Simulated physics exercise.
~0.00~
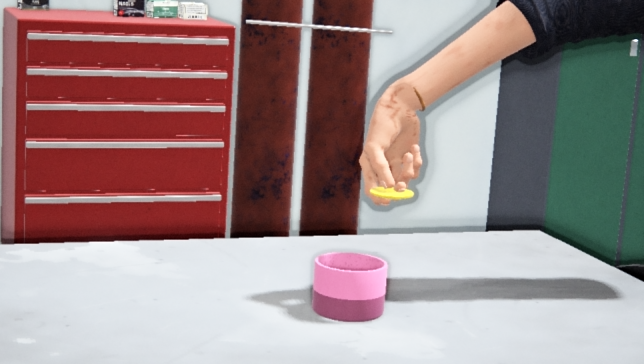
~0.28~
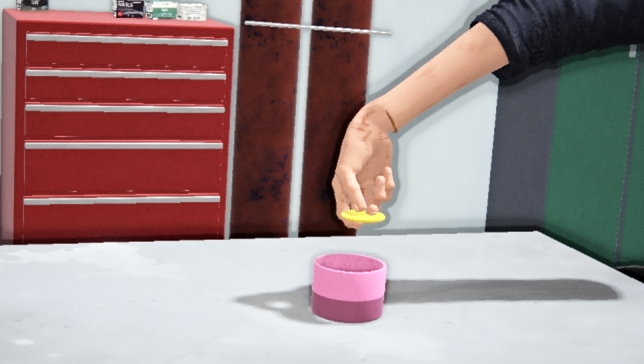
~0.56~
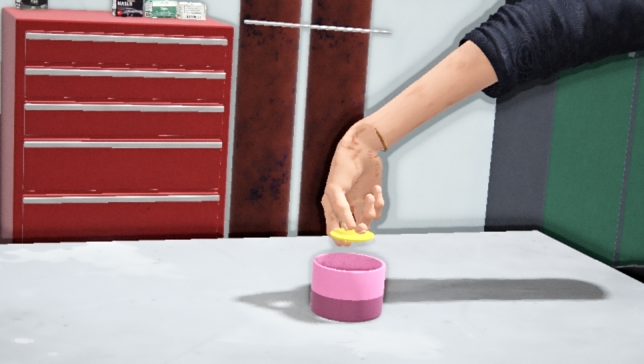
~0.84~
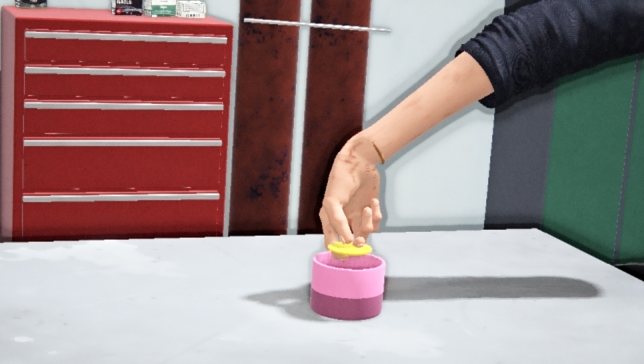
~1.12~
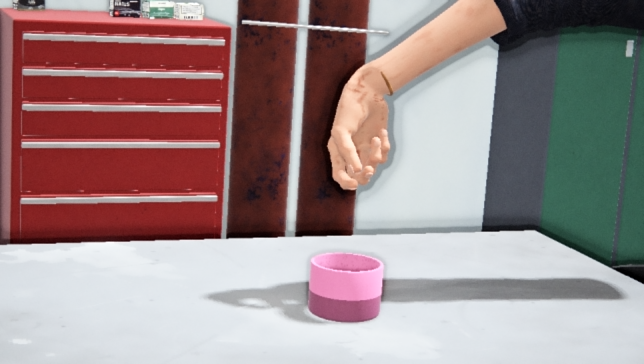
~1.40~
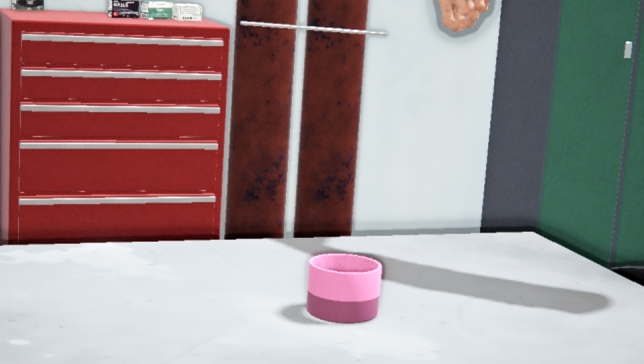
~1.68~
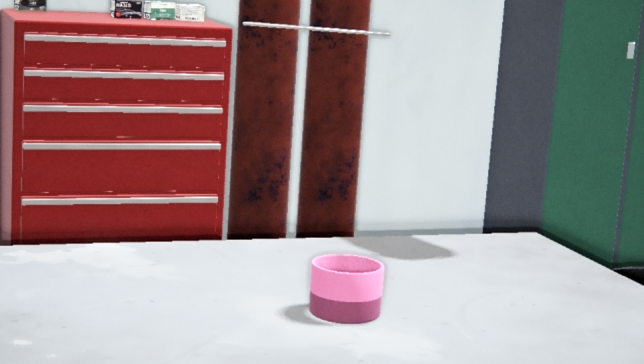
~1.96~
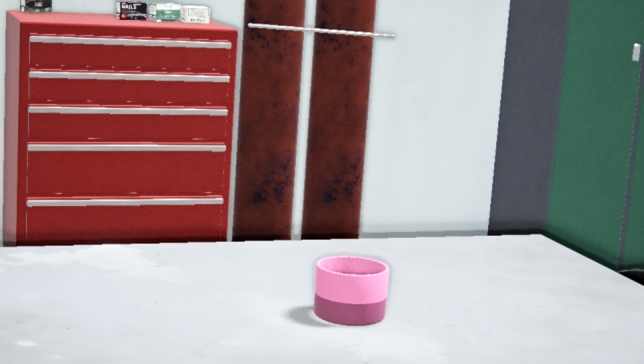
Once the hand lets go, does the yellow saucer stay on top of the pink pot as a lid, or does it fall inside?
It falls inside. After the hand draws away, the yellow saucer is no longer seen on the rim and only the open pink pot is left on the table.
